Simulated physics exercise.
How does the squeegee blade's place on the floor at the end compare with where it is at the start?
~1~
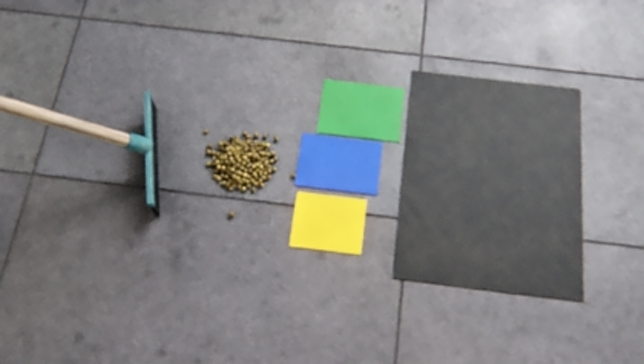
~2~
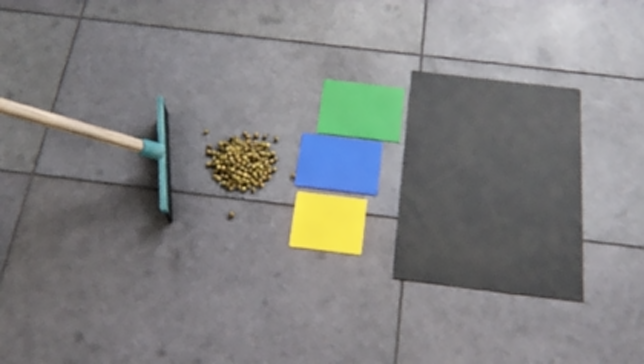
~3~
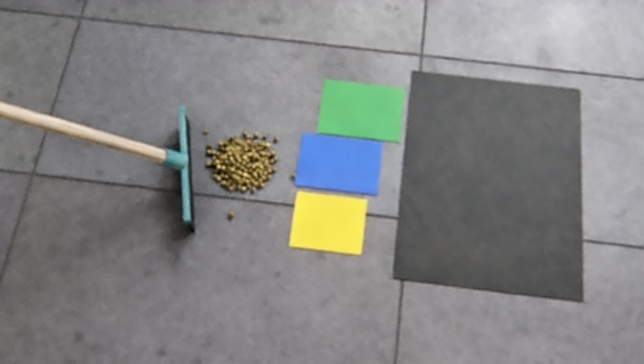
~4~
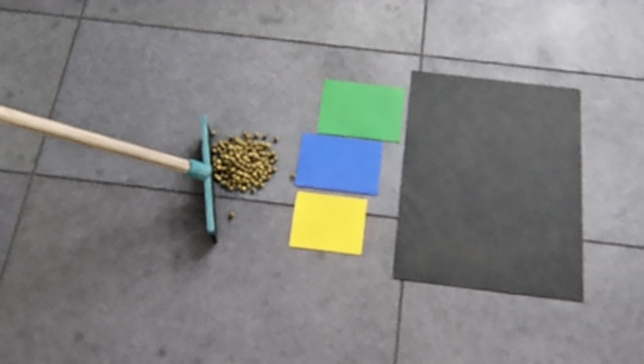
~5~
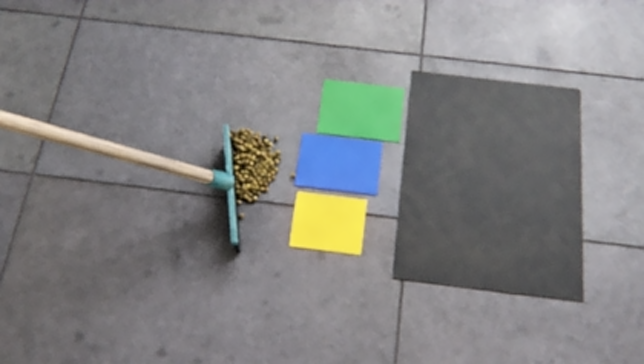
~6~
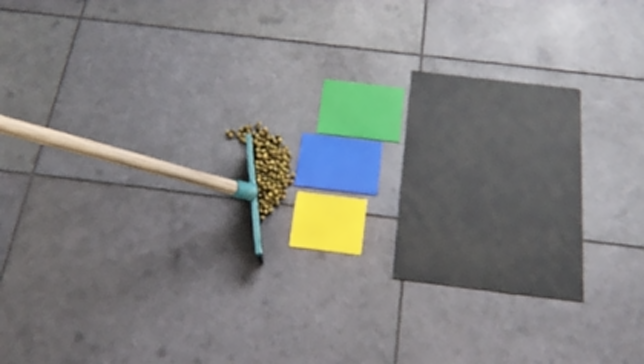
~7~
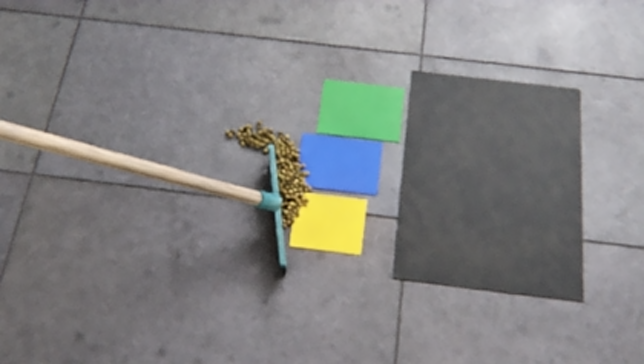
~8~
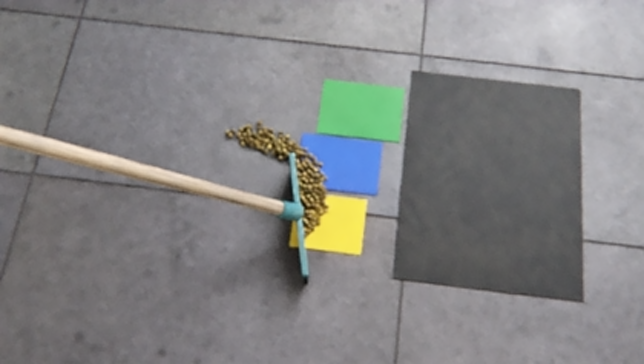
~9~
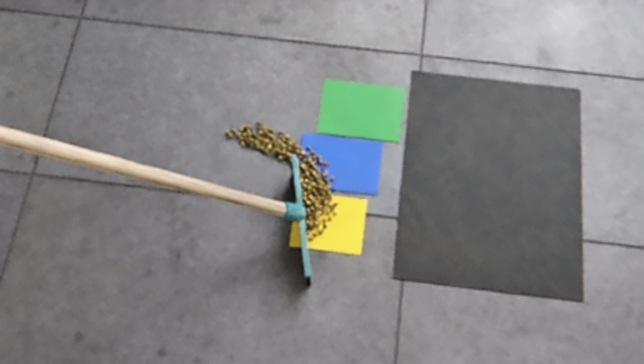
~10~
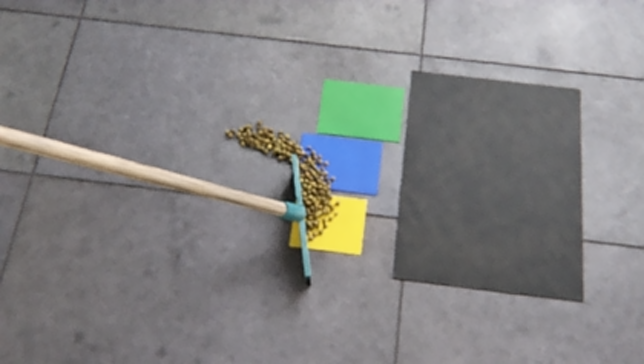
The blade starts on bare tile to the left of the heap and ends further right and somewhat lower, at the left edge of the yellow mat.
